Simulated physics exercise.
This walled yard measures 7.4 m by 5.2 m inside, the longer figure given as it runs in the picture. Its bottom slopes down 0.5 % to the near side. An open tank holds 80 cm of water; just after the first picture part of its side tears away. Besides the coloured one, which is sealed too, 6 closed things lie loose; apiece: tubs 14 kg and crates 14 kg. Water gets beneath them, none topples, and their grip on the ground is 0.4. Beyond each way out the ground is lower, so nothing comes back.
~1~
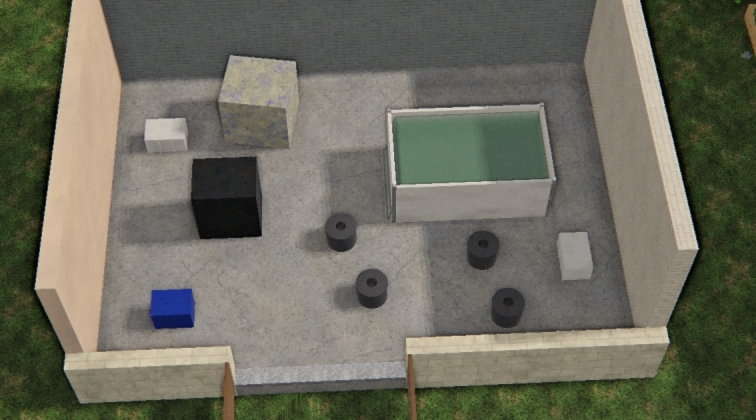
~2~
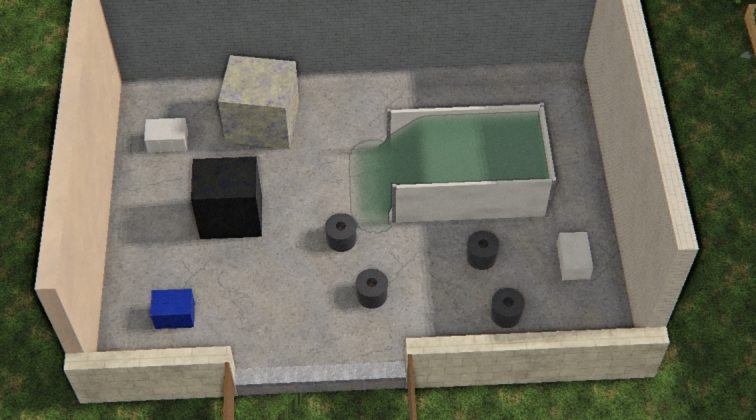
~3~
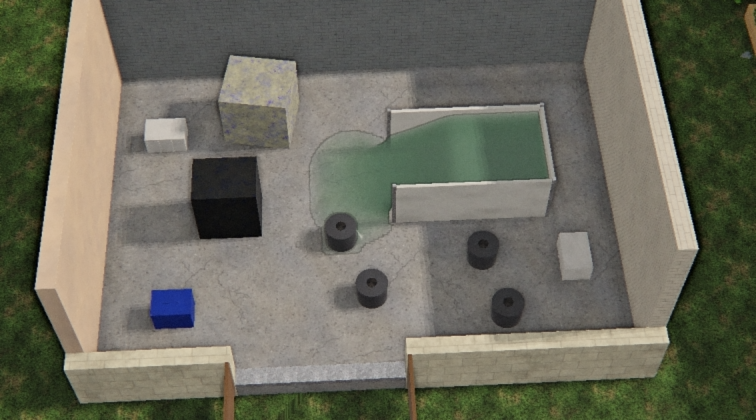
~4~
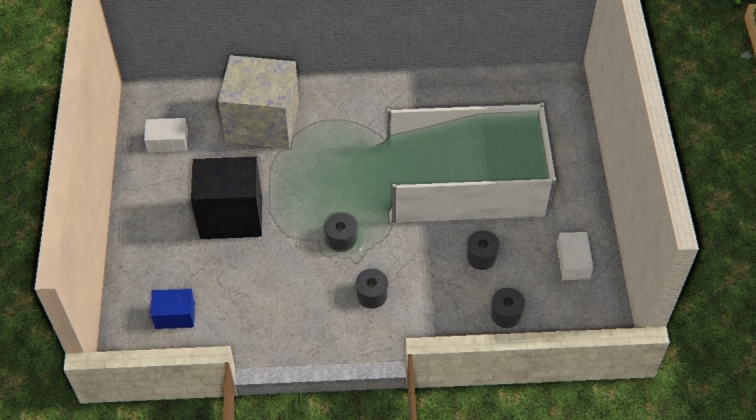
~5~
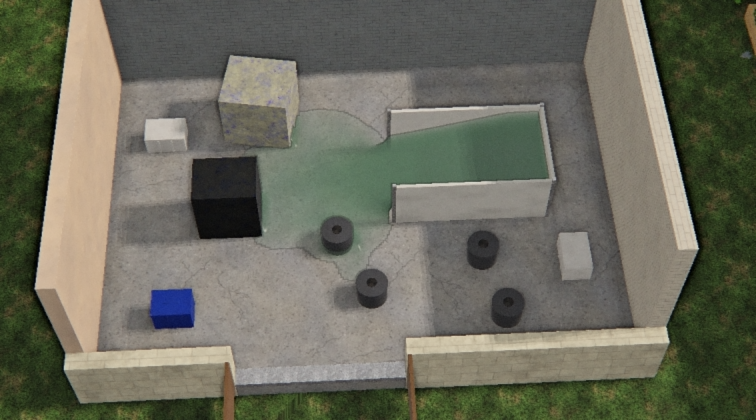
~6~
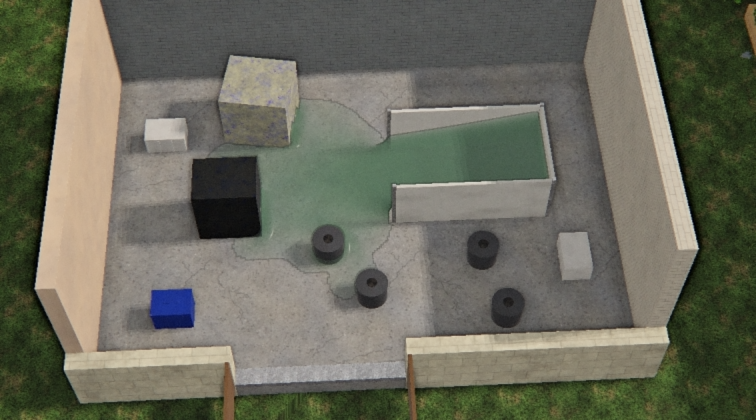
Green water pours left from an open tank, spreads across the yard and shifts one dark tub.
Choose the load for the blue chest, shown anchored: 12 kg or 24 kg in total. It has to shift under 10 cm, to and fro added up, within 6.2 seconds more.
Verdict: Neither load is enough.
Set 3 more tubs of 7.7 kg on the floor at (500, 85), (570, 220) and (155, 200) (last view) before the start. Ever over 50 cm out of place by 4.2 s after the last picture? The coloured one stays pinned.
In that order: Short of it, under, past it.
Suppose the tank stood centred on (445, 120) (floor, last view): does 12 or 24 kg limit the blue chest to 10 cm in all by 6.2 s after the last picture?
Then neither load is enough.
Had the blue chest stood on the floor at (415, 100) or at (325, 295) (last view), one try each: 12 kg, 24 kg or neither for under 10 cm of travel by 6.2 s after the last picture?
In that order: It takes the larger; neither holds.
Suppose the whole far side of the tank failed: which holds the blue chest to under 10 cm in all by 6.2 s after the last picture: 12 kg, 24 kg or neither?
In that case only the higher weight holds it.
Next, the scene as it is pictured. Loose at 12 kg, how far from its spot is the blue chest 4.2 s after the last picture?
About 60 cm.
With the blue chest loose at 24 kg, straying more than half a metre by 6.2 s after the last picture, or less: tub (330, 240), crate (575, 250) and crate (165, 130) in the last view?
In turn: More, under, over.
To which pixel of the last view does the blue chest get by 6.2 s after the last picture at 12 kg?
Around (331, 309).
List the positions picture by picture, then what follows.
In the first frame, the blue chest at (171, 302), on the bottom; 2.9 m2 under water; 0 of 7 have shifted.
In the second frame, the blue chest at (171, 302), on the bottom; water covers 3.7 m2; 0 of 7 have shifted.
In the third frame, the blue chest at (171, 302), on the bottom; 4.9 m2 under water; 0 of 7 have shifted.
In the fourth frame, the blue chest at (171, 302), on the bottom; 6.3 m2 under water; 0 of 7 have shifted.
In the fifth frame, the blue chest at (171, 302) rests on the ground; water covers 7.7 m2; 1 of 7 have shifted.
In the sixth frame, the blue chest at (171, 302), on the bottom; water covers 8.9 m2; 1 of 7 have shifted.
Then, 0.6 s after the last picture the blue chest would be 0 cm from its start with 12 kg and 0 cm from its start with 24 kg; 2 cm of water round it then.
Then, 2.3 s after the last picture the blue chest would be 73 cm from its start with 12 kg and 83 cm from its start with 24 kg; 25 cm of water round it then.
Then, 4.2 s after the last picture the blue chest would be 61 cm from its start with 12 kg and 43 cm from its start with 24 kg; 12 cm of water round it then.
Then, 6.2 s after the last picture the blue chest would be 218 cm from its start with 12 kg and 83 cm from its start with 24 kg; 10 cm of water round it then.
